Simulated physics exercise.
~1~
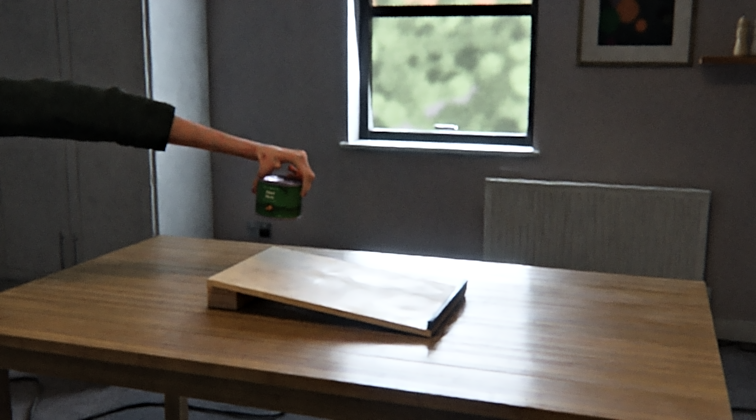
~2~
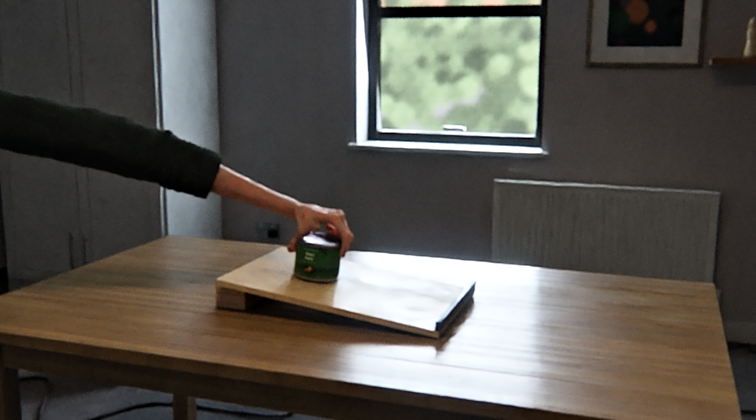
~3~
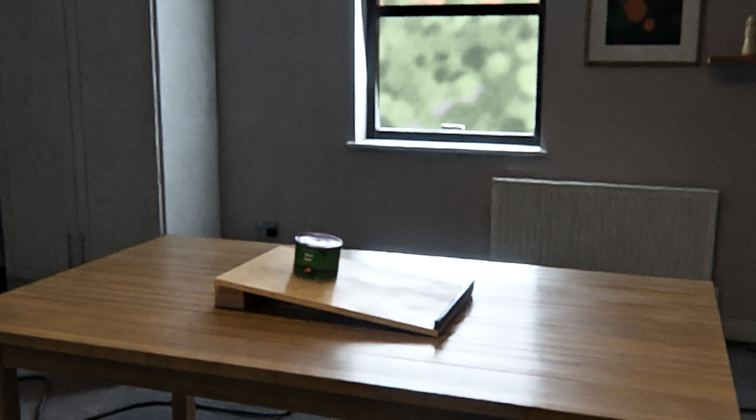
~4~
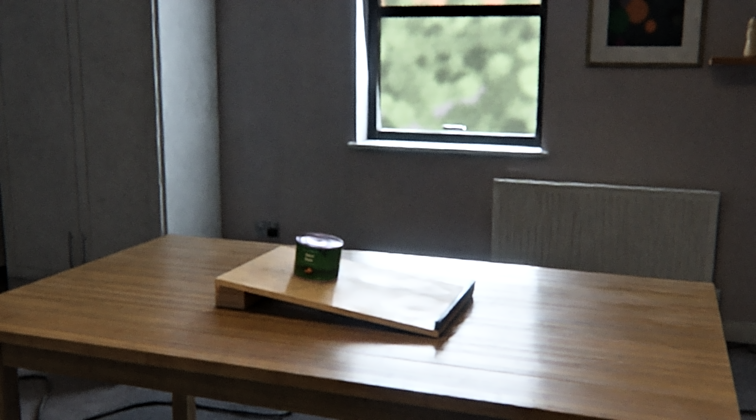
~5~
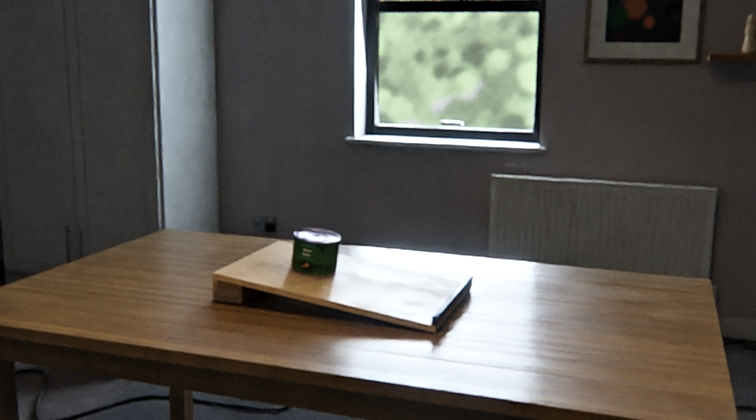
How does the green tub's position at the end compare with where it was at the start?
At the start the green tub was held in the air above the board, and at the end it sat lower and a little further right, resting on the sloping board.
